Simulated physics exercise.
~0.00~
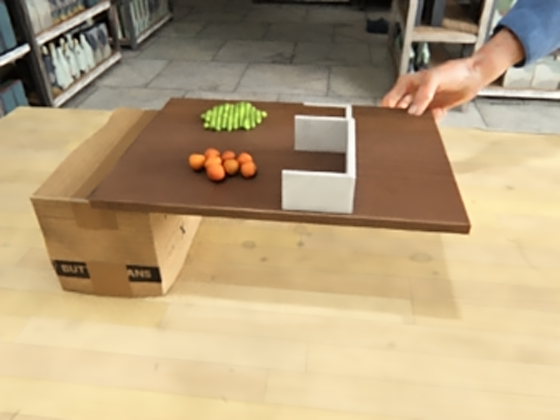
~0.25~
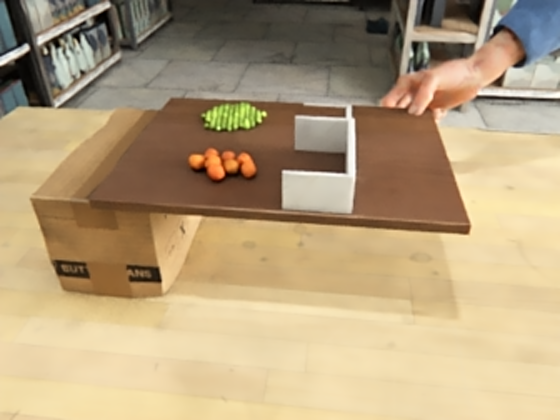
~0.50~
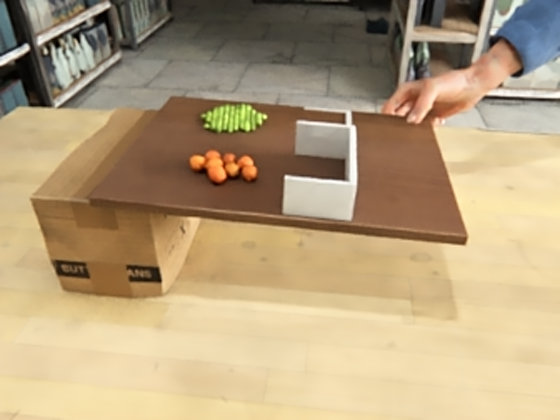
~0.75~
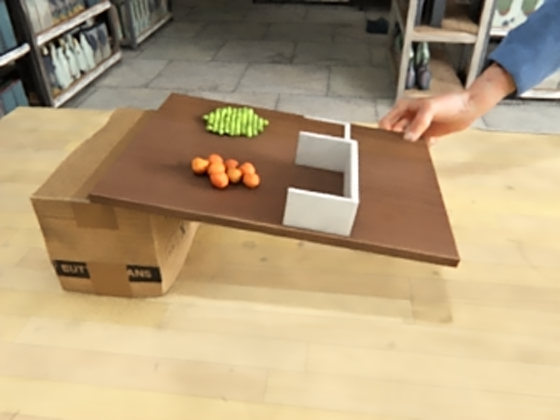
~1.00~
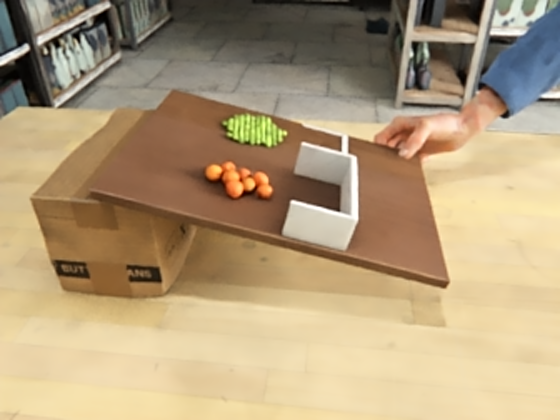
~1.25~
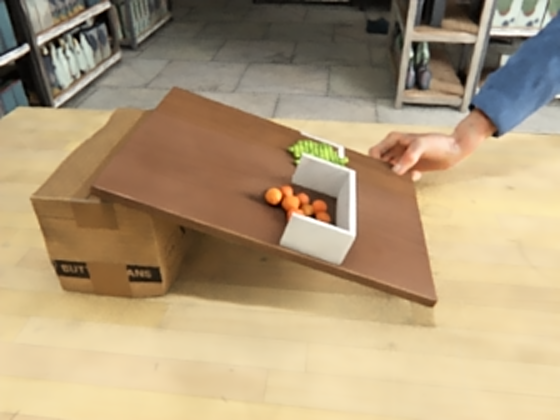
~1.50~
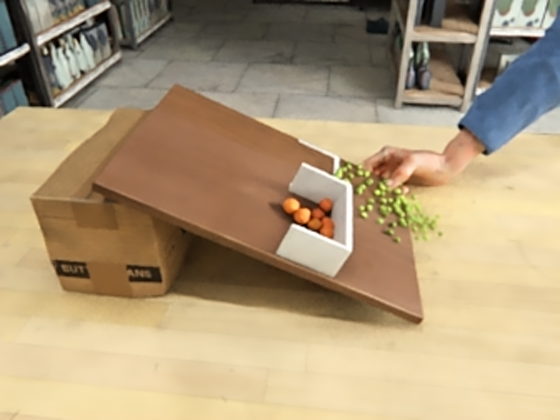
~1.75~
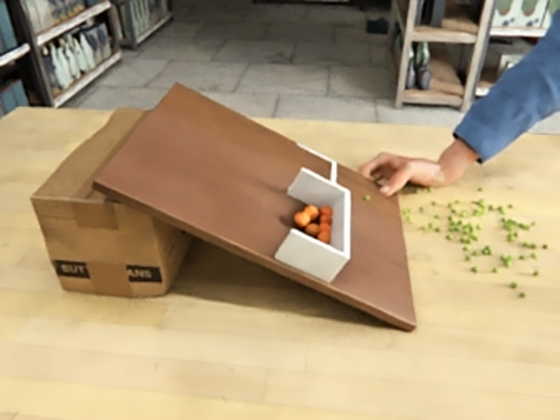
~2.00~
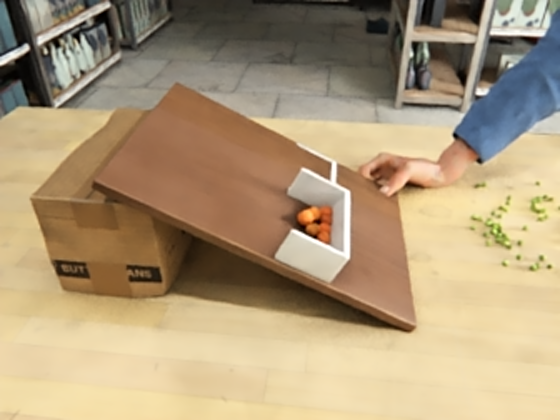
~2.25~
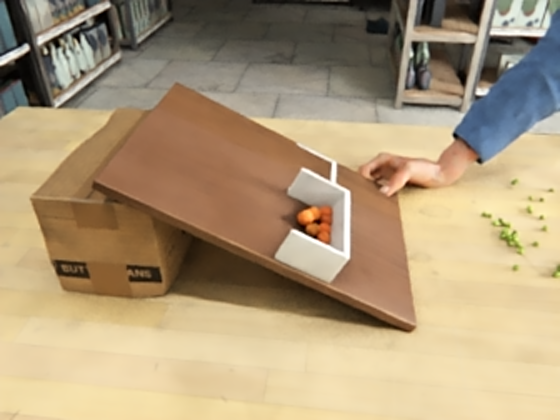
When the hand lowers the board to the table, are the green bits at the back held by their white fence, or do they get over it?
The green bits get over their low white fence and scatter across the table to the right, while the orange balls are stopped by theirs.
